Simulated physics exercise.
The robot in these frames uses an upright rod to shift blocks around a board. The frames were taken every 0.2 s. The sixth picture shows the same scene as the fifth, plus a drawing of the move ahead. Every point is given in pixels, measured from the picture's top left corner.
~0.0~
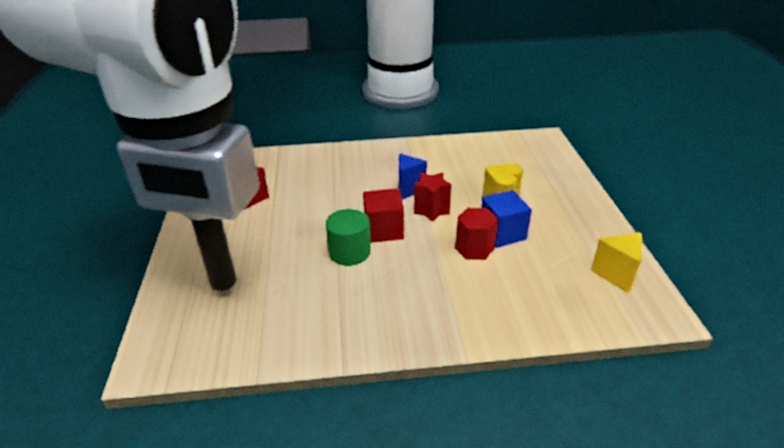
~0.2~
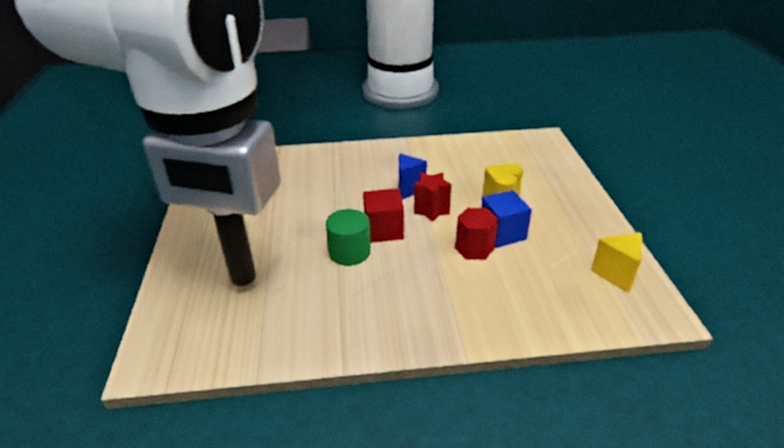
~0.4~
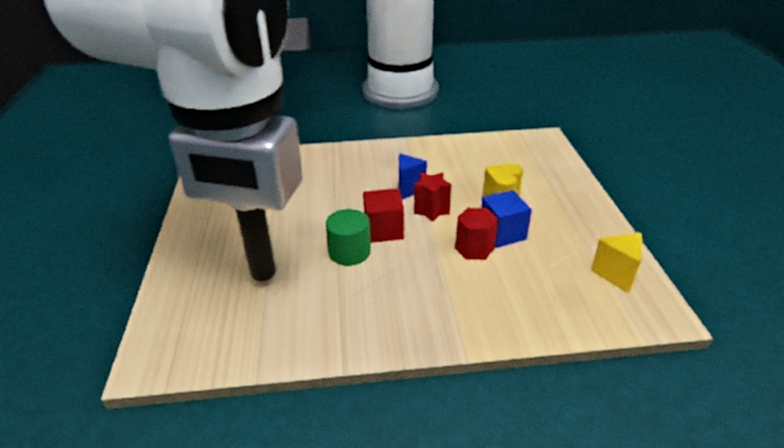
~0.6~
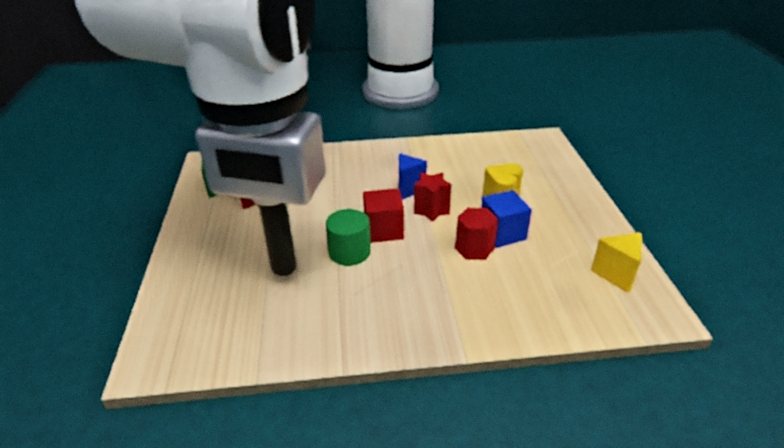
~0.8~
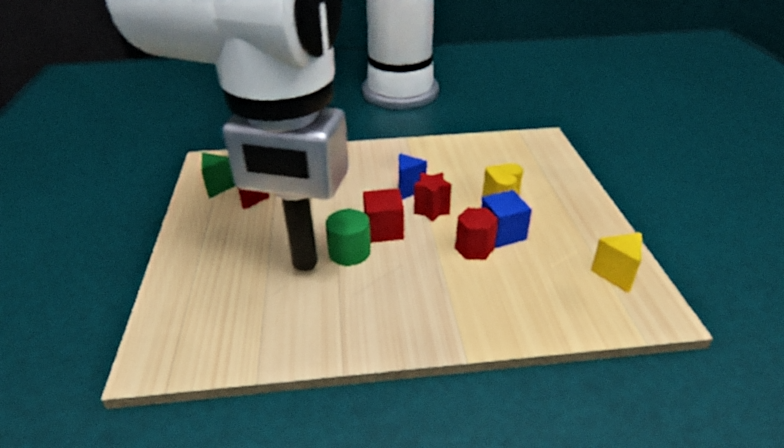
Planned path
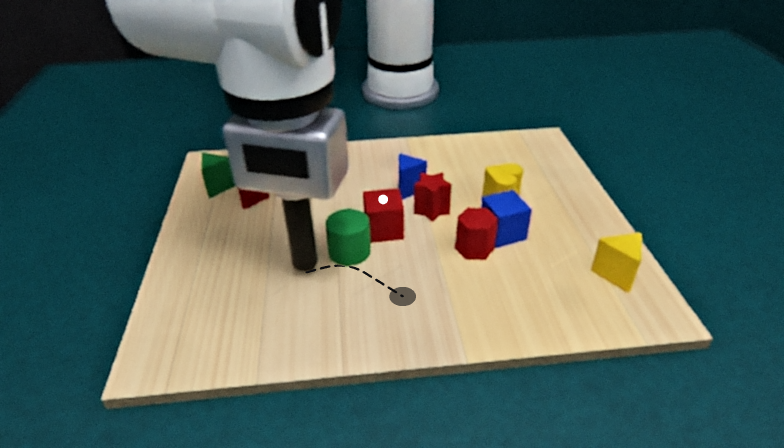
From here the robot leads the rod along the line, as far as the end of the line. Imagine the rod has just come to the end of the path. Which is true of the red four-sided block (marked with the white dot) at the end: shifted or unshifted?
The red four-sided block moves.
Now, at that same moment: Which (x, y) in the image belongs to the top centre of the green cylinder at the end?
At the end it should sit near (370, 217).
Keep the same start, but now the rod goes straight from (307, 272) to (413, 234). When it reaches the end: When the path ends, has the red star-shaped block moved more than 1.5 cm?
Short answer: Yes.
The drawn path runs from (307, 272) over (343, 266) and (374, 278) to (403, 296); the dot is on the red four-sided block.
The first path, step by step. One third of the way, rod (343, 258); green cylinder (364, 217); red four-sided block (392, 194).
Two thirds of the way, rod (374, 270); green cylinder (370, 217); red four-sided block (393, 192).
At the end, rod (403, 288); green cylinder (370, 217); red four-sided block (393, 192).
